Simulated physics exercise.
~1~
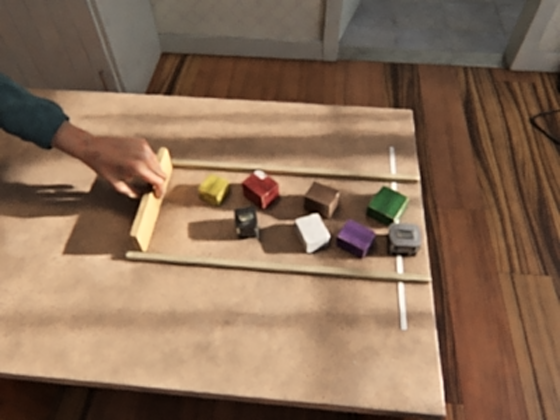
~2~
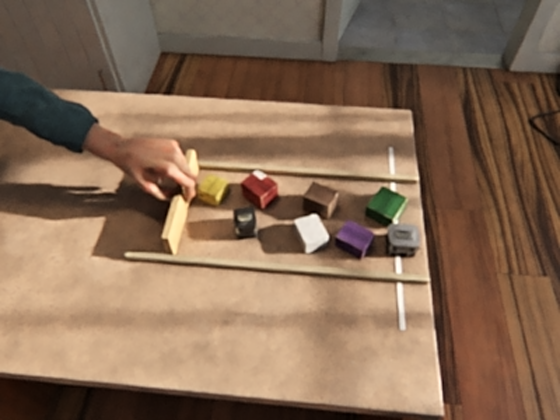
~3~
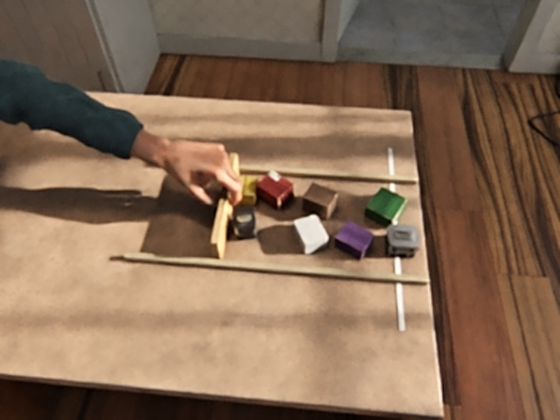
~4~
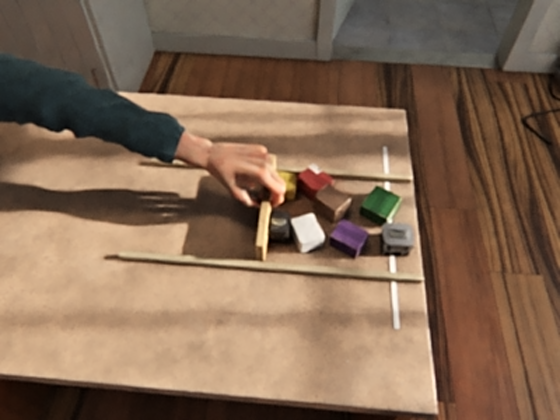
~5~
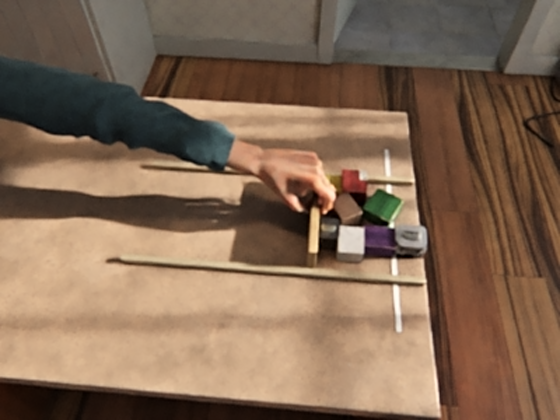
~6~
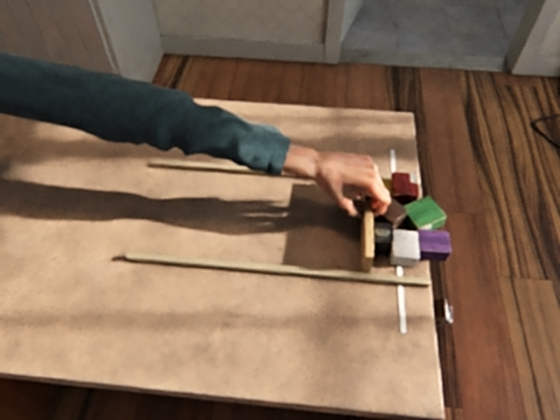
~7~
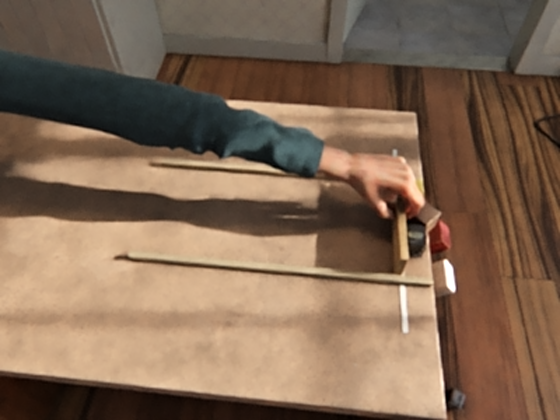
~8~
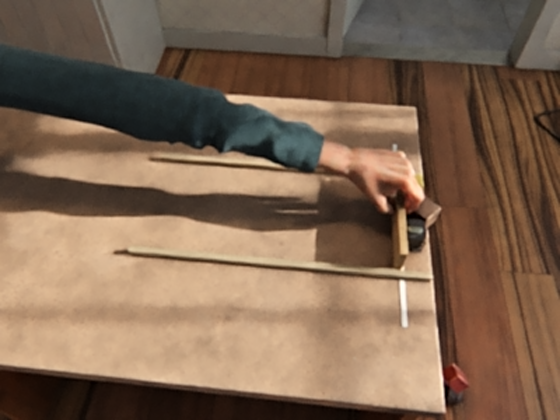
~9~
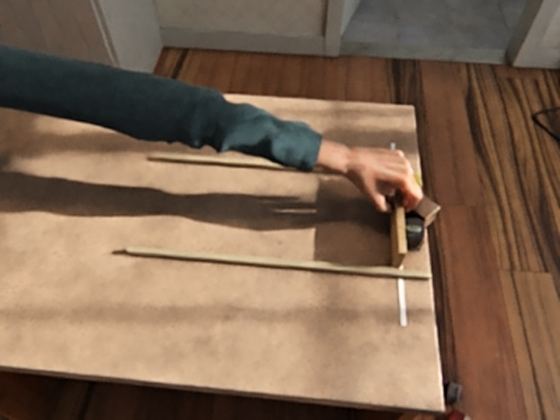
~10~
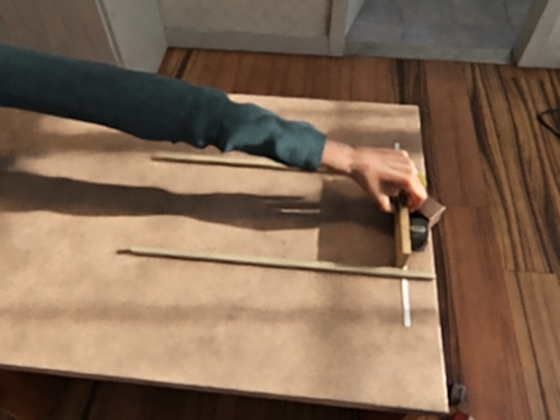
A hand in a dark teal sleeve holds an upright wooden board at the left of a channel between two thin sticks on a tan table, seen from above. Ahead of it lie yellow, red, black, white, brown, purple, green and grey blocks, the last near a pale strip by the right edge. The hand pushes the board right, gathering the pieces into a cluster. The grey one drops off first, then the purple, green, white and red ones go over. The board halts at the strip, with the yellow, black and brown pieces still at the edge.
